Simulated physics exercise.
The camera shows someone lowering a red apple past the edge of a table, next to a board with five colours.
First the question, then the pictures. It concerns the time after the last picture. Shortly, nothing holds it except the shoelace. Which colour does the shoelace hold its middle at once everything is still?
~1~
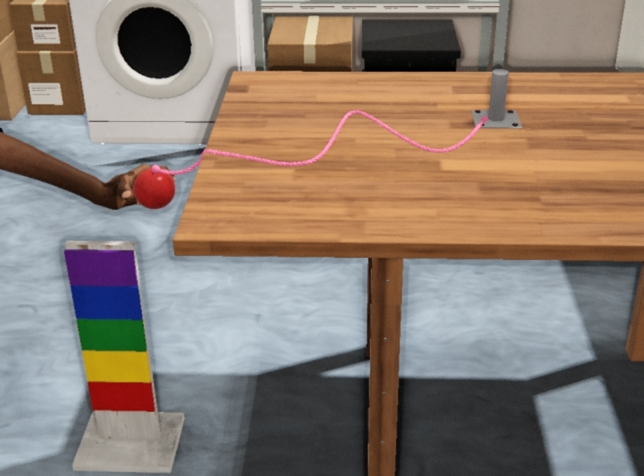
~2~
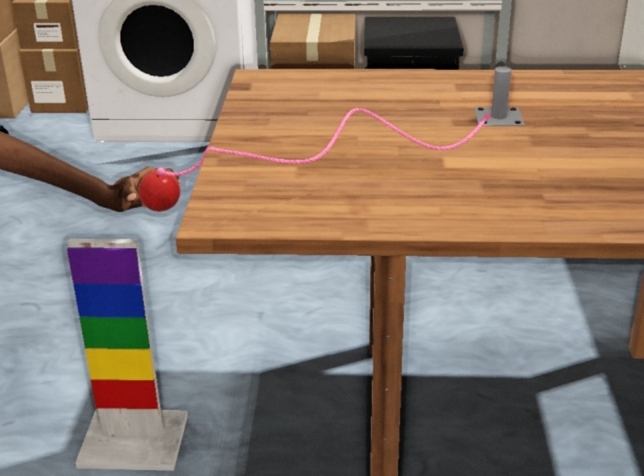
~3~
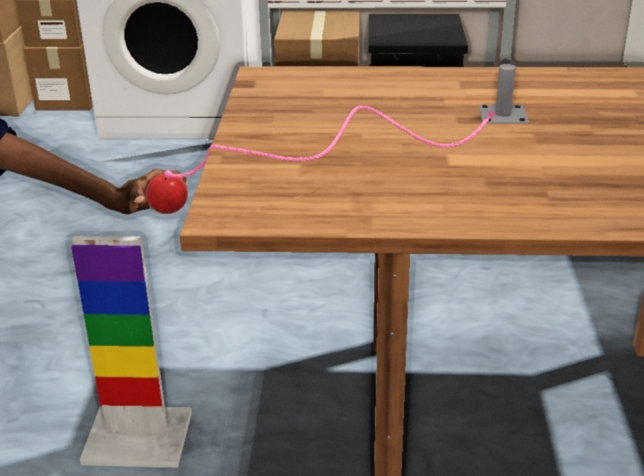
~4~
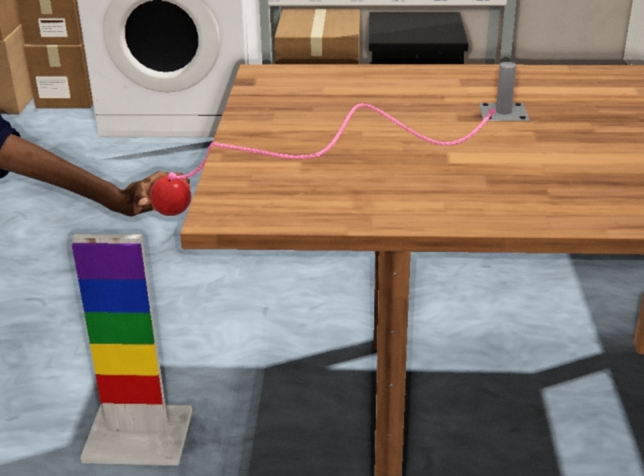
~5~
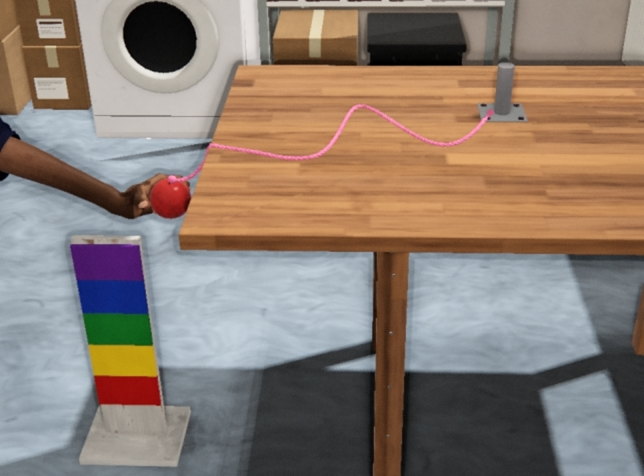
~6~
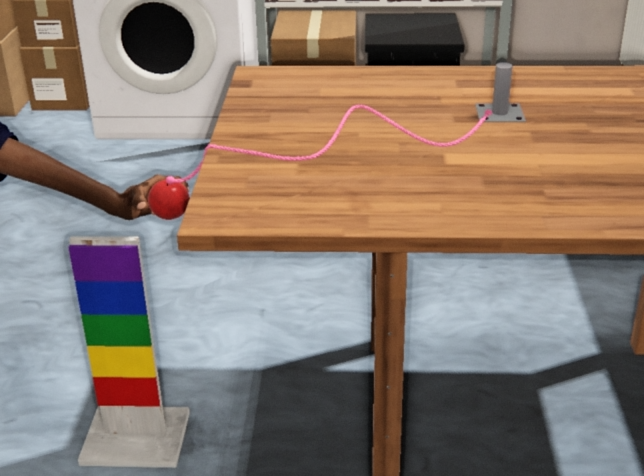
The shoelace holds its middle at yellow.
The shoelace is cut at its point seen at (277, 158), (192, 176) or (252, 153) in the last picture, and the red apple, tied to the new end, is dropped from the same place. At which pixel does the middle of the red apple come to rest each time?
Case by case: Close to (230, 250), (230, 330) and (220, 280).
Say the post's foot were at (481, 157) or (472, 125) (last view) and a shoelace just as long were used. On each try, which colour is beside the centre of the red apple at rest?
Trial 1 - red; trial 2 - red.
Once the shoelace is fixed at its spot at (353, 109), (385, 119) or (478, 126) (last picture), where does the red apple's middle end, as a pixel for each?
In that order: (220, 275), (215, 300) and (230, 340).
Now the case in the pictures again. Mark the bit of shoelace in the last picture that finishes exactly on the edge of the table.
You'll find it close to (340, 129).
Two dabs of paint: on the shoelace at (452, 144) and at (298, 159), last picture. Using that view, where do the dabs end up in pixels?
Roughly (404, 119) for the first and (220, 216) for the second.
Early on, apple near (257, 342); level with yellow.
Midway, apple near (212, 351); level with yellow.
Finally, apple near (236, 350); level with yellow. Its middle rests at the yellow band.
